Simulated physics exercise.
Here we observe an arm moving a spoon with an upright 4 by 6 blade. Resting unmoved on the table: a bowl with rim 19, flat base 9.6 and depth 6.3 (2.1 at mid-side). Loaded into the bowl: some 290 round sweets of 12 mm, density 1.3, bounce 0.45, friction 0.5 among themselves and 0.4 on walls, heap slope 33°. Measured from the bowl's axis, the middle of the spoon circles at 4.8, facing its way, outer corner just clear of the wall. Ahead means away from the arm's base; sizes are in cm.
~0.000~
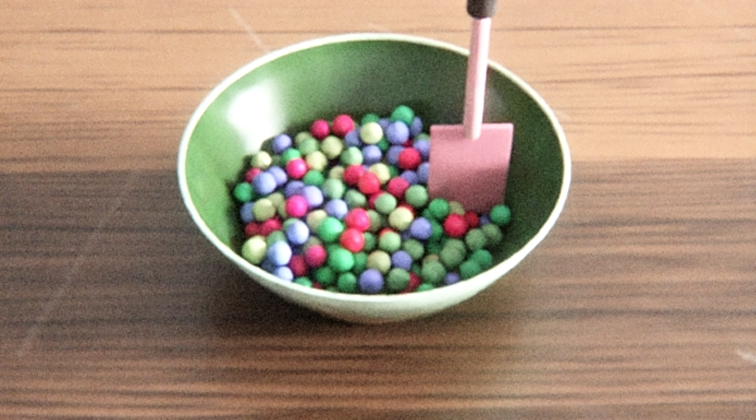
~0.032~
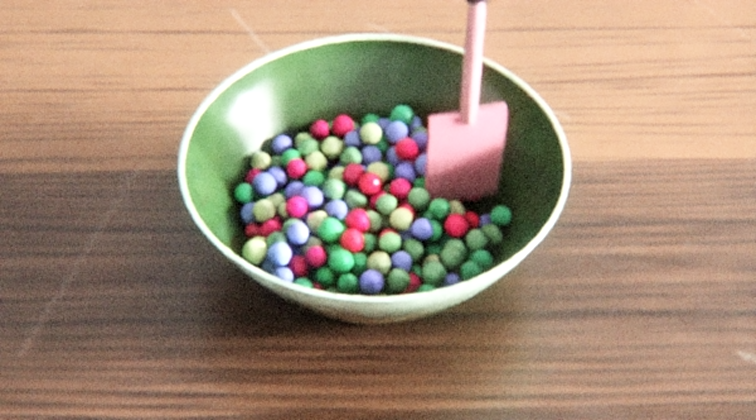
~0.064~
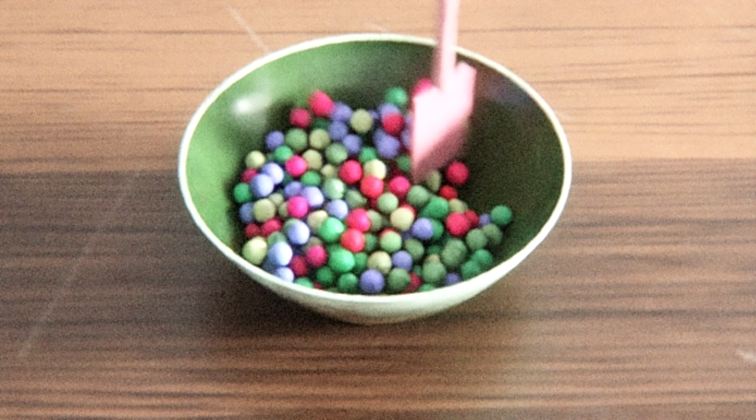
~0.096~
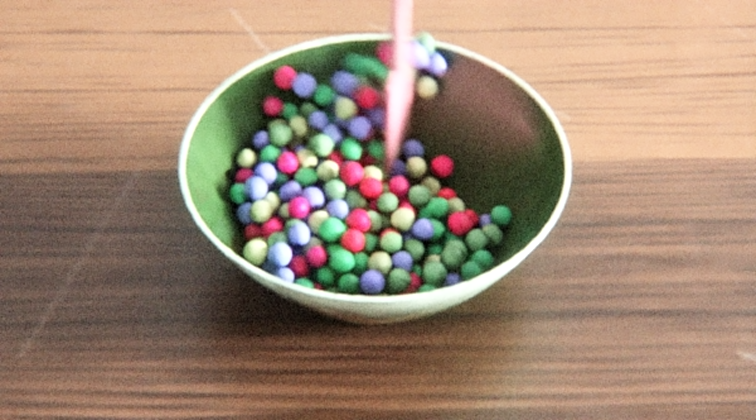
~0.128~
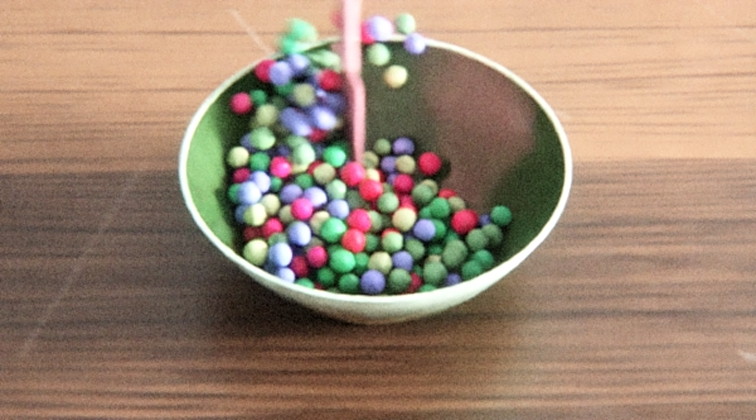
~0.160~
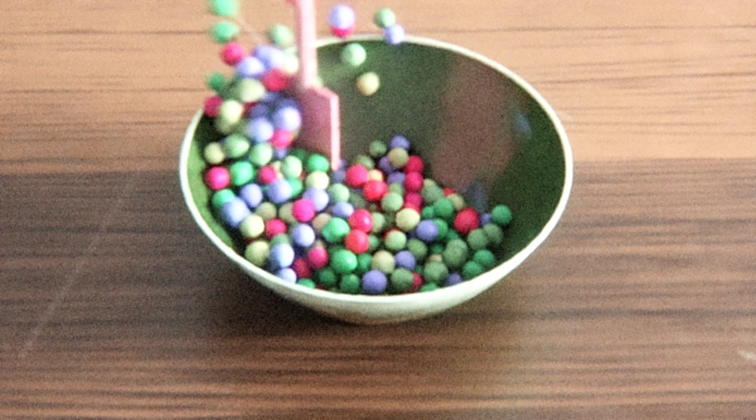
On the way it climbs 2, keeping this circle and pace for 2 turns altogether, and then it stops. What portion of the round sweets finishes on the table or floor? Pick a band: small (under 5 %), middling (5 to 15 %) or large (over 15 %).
Large.
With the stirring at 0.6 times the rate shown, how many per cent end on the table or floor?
That gives about 10 percent.
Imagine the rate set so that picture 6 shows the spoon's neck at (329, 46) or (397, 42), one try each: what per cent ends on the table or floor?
Some 25 and 10 per cent respectively.
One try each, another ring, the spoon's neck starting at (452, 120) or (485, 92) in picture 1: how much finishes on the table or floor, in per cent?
About 25 and 25 per cent.
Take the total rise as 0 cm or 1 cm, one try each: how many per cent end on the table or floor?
Estimates: 45 % and 35 %.
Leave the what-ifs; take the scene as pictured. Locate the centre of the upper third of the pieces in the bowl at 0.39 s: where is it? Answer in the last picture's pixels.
Roughly at (475, 168).
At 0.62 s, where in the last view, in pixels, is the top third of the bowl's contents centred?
Roughly pixel (343, 204).
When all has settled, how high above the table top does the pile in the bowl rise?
Top height: Around 4.5 cm.
By 0.39 s, 2° round, highest piece 10 above the table; 234 in the bowl, 34 on the table or floor, 21 in flight or on the tool.
By 0.62 s, 228° round, highest piece 7 above the table; 214 in the bowl, 71 on the table or floor, 4 in flight or on the tool.
By 0.94 s, 0° round, highest piece 4 above the table; 214 in the bowl, 75 on the table or floor.
By 1.64 s, 0° round, highest piece 4 above the table; 214 in the bowl, 75 on the table or floor.
Final count, 214 in the bowl, 75 on the table or floor. That is 26 % on the table or floor.
